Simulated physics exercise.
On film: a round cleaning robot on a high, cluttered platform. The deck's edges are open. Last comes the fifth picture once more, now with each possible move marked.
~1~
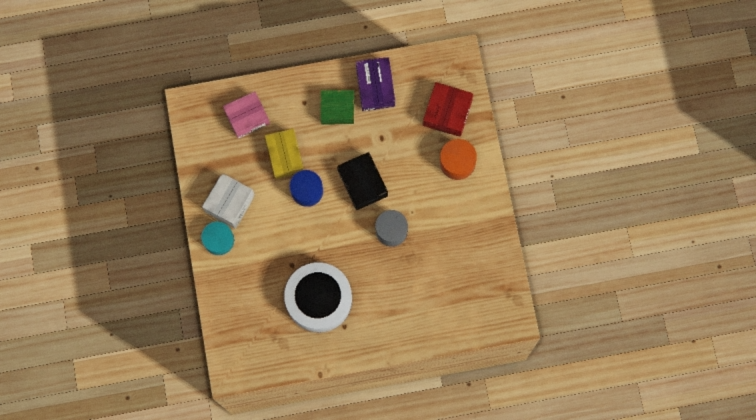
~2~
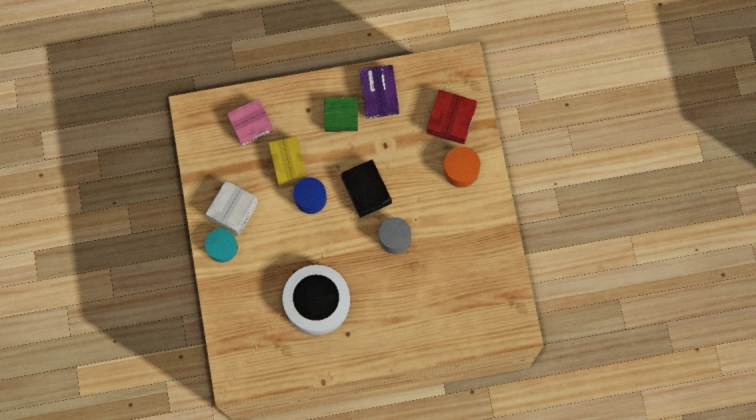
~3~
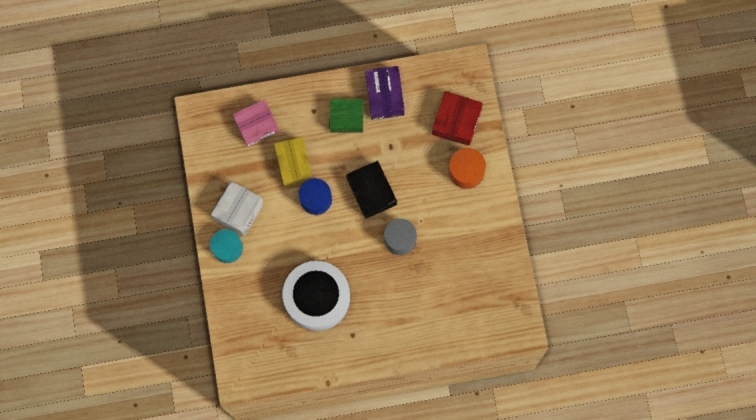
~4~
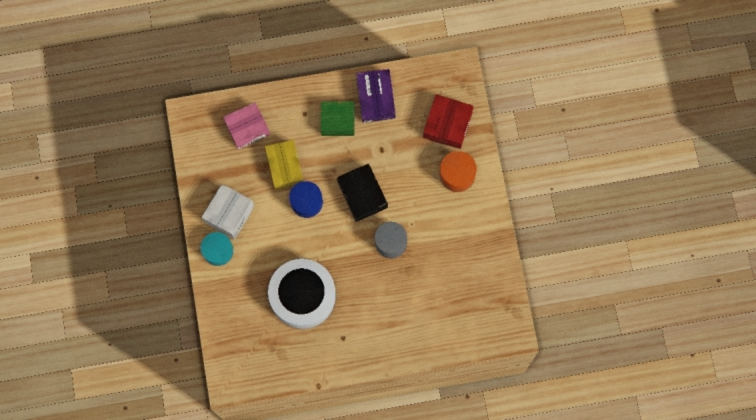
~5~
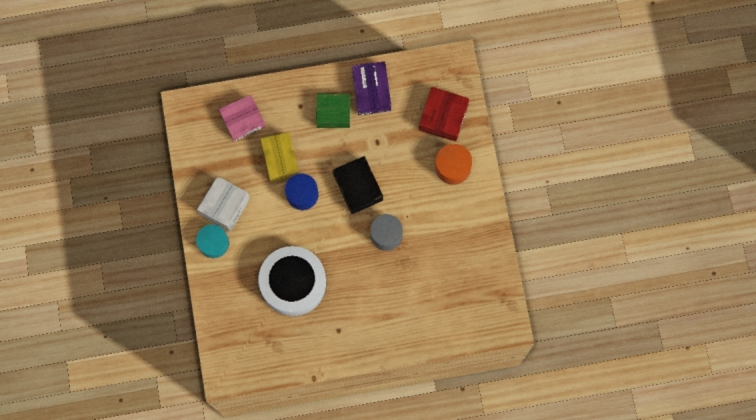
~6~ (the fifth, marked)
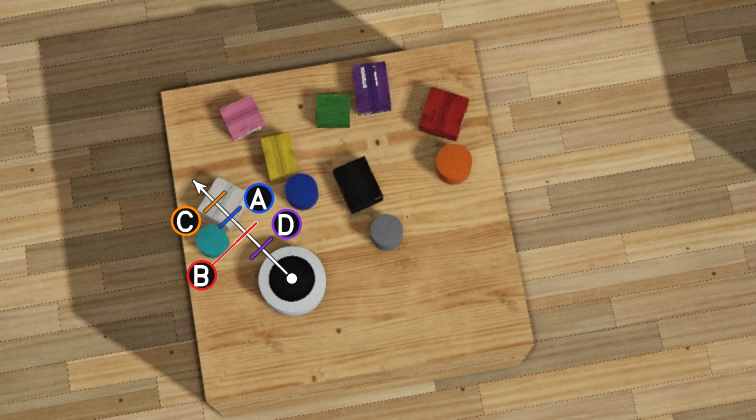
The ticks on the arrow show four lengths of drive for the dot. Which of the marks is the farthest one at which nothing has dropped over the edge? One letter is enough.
A.
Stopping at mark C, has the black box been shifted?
No.
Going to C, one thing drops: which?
The turquoise canister.
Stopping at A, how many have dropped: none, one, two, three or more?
In all, none.
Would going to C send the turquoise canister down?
Yes.
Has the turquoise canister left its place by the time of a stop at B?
By then, yes.
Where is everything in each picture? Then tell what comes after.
The first frame shows black box (363, 181); turquoise canister (218, 239); orange canister (458, 159).
The second frame shows robot (317, 300); white parcel (233, 208).
The third frame shows robot (317, 296); red parcel (457, 119).
The fourth frame shows robot (302, 294); purple parcel (376, 96).
The fifth frame shows robot (293, 281); green crate (333, 111); pink parcel (242, 118); black box (358, 185).
On the marked copy, A at (230, 217); B at (246, 233); C at (215, 202); D at (262, 248); the arrow from (292, 279) to (194, 181); the white dot at (292, 279).
Following A. Soon after the start, robot (270, 258); turquoise canister (213, 241); purple parcel (372, 88).
Later, robot (247, 236); turquoise canister (199, 237); white parcel (218, 196).
In the end, robot (232, 220); turquoise canister (185, 233); white parcel (207, 179); nothing has fallen.
As for the rest, B is safe but short; C drops the turquoise canister; D is safe but short.
